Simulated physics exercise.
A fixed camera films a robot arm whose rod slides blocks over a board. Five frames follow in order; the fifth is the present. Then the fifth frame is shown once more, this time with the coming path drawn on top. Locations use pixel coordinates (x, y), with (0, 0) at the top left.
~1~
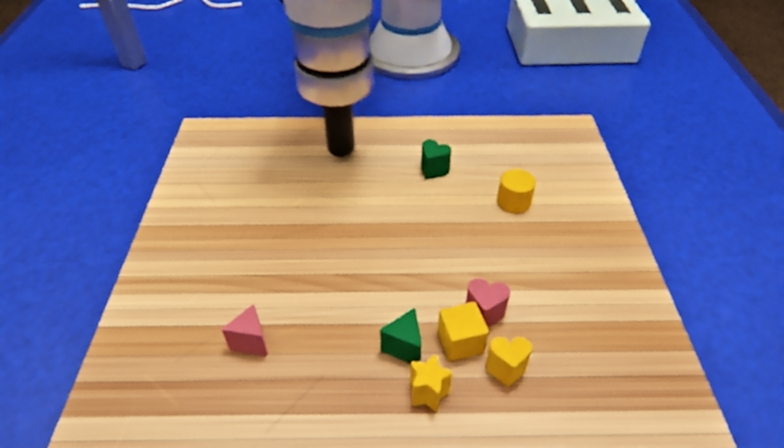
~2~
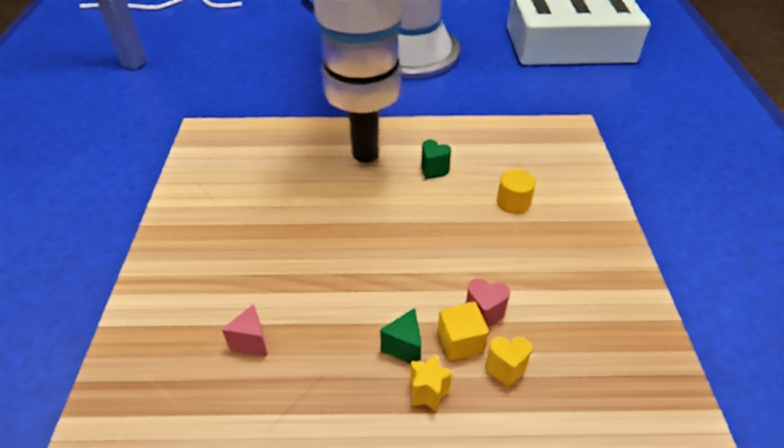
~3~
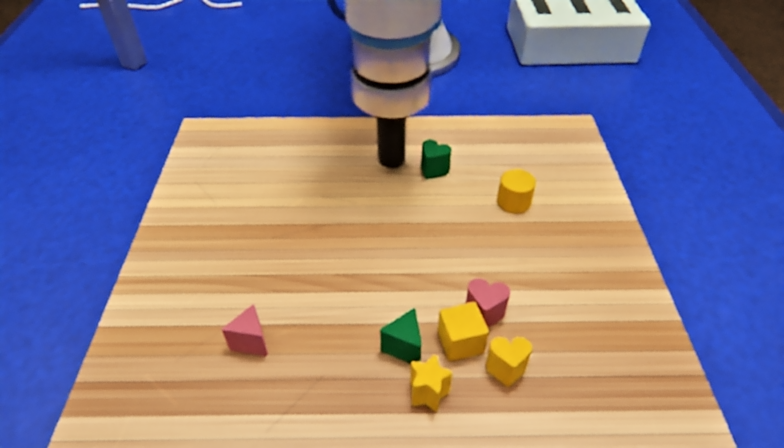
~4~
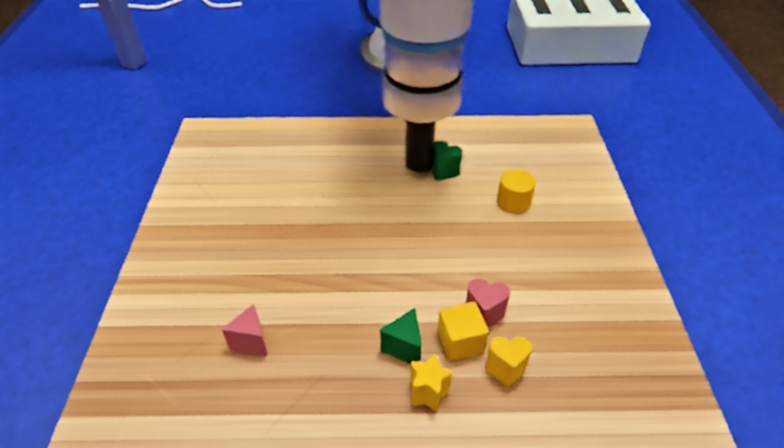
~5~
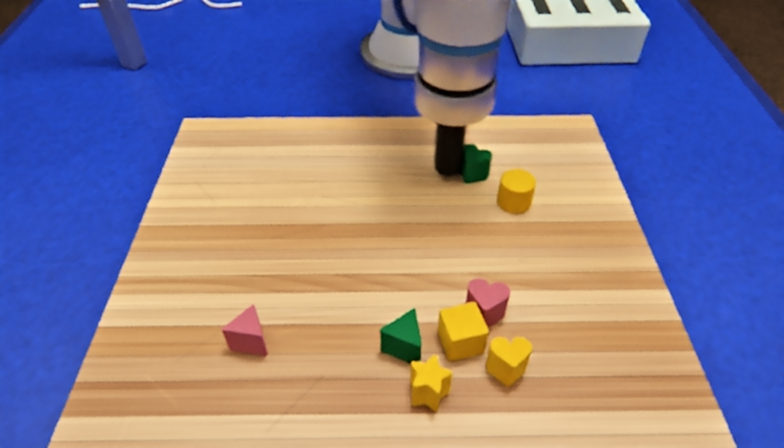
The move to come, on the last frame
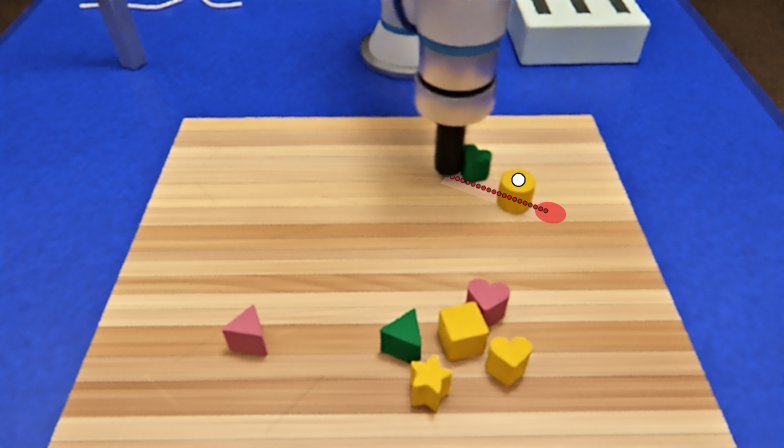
A light wooden board lies on a bright blue surface, seen from above at an angle by a still camera. A green heart and yellow cylinder sit at the upper right, a pink triangular block at the lower left, and green, yellow and pink blocks cluster lower down. A robotic arm's black rod slides rightward, meets the green heart and pushes it closer to the cylinder.
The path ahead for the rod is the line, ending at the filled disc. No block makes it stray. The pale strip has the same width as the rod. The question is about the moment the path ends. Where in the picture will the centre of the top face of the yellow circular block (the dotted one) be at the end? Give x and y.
Put as a pixel place, it's (583, 210).
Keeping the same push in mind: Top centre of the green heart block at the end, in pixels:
Around pixel (515, 157).
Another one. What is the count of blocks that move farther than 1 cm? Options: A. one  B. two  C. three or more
Correct choice: B.
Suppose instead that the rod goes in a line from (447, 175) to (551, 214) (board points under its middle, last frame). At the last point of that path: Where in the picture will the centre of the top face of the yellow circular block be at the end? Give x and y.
I'd expect the centre of its top face to be at (586, 209).
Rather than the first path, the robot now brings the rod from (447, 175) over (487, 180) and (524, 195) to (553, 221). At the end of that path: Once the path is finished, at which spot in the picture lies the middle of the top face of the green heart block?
Its top middle is near (545, 161).
Drawn move, from (447, 175) directly to (551, 212); the dot is on the yellow circular block.
The first path, step by step. One third of the way, rod (482, 180); green heart block (507, 157), turned 30° anticlockwise.
Two thirds of the way, rod (517, 193); green heart block (515, 157), turned 50° anticlockwise; yellow circular block (549, 193).
At the end, rod (553, 205); green heart block (515, 157), turned 50° anticlockwise; yellow circular block (583, 210).
